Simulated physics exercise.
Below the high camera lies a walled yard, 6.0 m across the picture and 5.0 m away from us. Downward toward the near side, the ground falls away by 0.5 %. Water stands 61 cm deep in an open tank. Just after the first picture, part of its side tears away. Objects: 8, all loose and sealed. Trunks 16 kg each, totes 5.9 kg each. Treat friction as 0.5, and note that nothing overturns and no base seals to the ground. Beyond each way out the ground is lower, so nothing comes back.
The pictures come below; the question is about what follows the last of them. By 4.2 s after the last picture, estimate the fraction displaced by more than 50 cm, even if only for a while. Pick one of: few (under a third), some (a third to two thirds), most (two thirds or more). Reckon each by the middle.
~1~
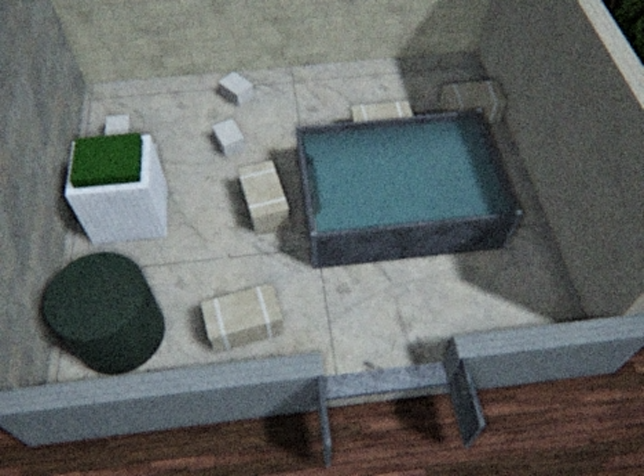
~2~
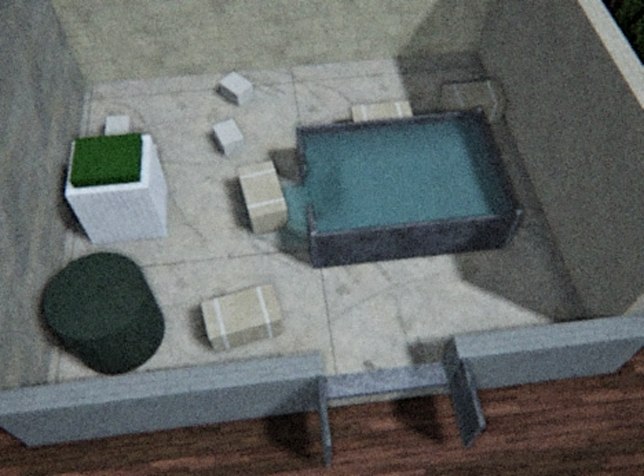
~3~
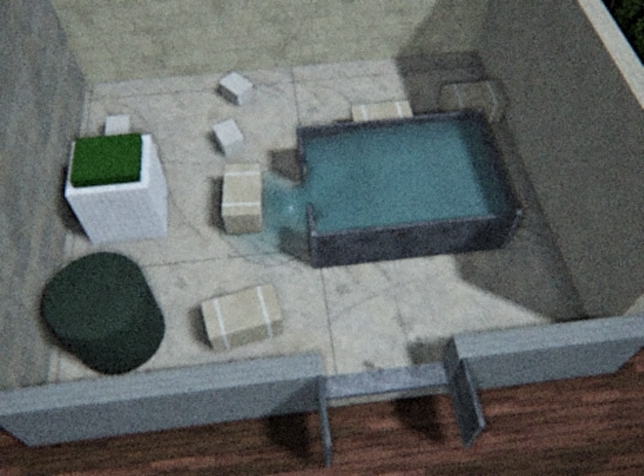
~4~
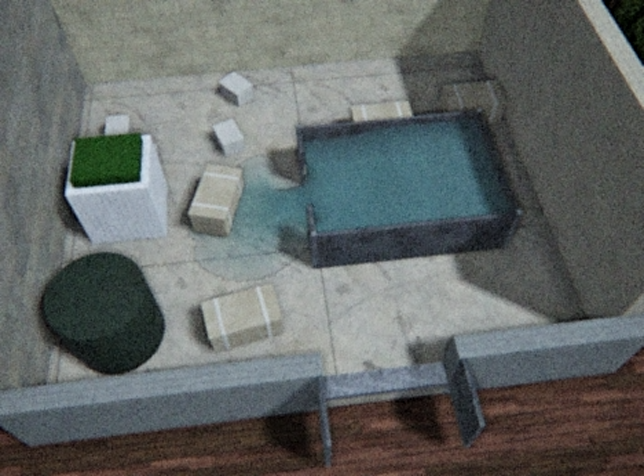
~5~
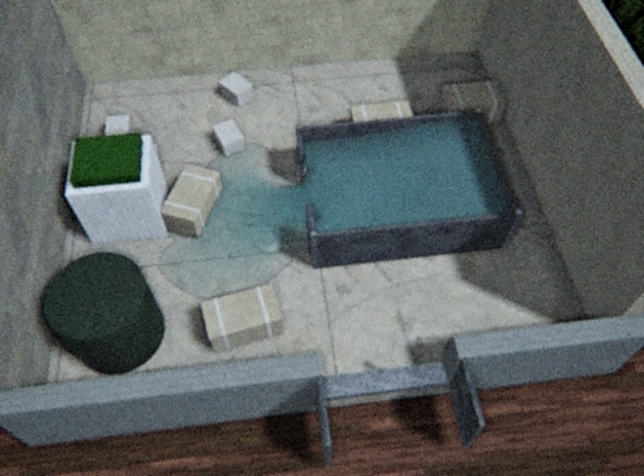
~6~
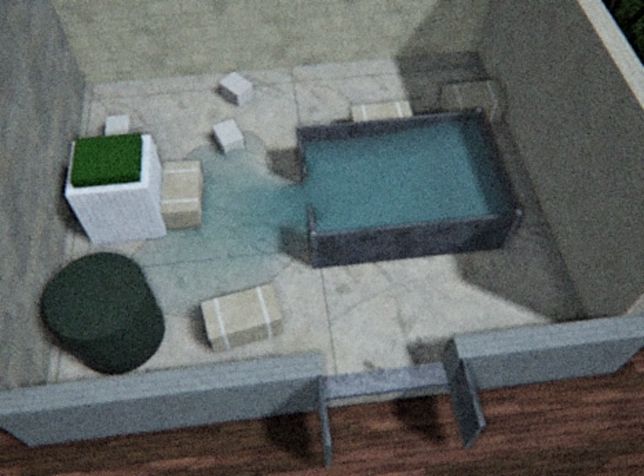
Some.
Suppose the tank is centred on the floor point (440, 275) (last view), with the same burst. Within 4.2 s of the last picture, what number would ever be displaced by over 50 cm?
The answer would then be 2.
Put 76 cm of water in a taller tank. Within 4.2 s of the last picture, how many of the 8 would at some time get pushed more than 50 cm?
5.
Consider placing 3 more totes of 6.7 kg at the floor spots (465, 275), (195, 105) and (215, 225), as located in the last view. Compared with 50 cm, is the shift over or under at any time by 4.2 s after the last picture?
First falls shy, second exceeds it, third exceeds it.
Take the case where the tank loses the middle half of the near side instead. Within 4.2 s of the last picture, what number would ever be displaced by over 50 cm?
That gives 1 of them.
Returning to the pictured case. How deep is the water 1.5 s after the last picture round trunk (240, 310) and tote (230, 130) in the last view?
Some 3 cm at the first, some 2 cm at the second.
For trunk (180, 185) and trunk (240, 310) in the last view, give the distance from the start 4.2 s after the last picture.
Respectively, 250 centimetres and 120 centimetres.
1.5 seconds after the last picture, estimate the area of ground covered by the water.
About 14 m2 is covered.
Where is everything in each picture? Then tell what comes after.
A trunk at (263, 188), on the bottom; a trunk at (475, 93), on the bottom; 3.7 m2 under water; 0 of 8 have shifted, in the first frame.
A trunk at (262, 188) rests on the ground; a trunk at (475, 93) rests on the ground; water covers 4.1 m2; 0 of 8 have shifted, in the second frame.
A trunk at (242, 189) rests on the ground, 26 cm from its start; a trunk at (475, 93), on the bottom; water covers 4.6 m2; 1 of 8 have shifted, in the third frame.
A trunk at (216, 191) rests on the ground, 58 cm from its start; a trunk at (475, 93) rests on the ground; water covers 5.5 m2; 1 of 8 have shifted, in the fourth frame.
A trunk at (190, 191), on the bottom, 89 cm from its start; a trunk at (475, 93) rests on the ground; 6.6 m2 under water; 1 of 8 have shifted, in the fifth frame.
A trunk at (180, 186), on the bottom, 102 cm from its start; a trunk at (475, 93), on the bottom; 7.6 m2 under water; 1 of 8 have shifted, in the sixth frame.
Then, 0.4 s after the last picture 1 of 8 are over 50 cm from their spots; 1 afloat.
Then, 1.5 s after the last picture 2 of 8 are over 50 cm from their spots; 1 afloat.
Then, 2.8 s after the last picture 2 of 8 are over 50 cm from their spots; 3 afloat.
Then, 4.2 s after the last picture 5 of 8 are over 50 cm from their spots, and 5 have been at some point; 3 afloat.
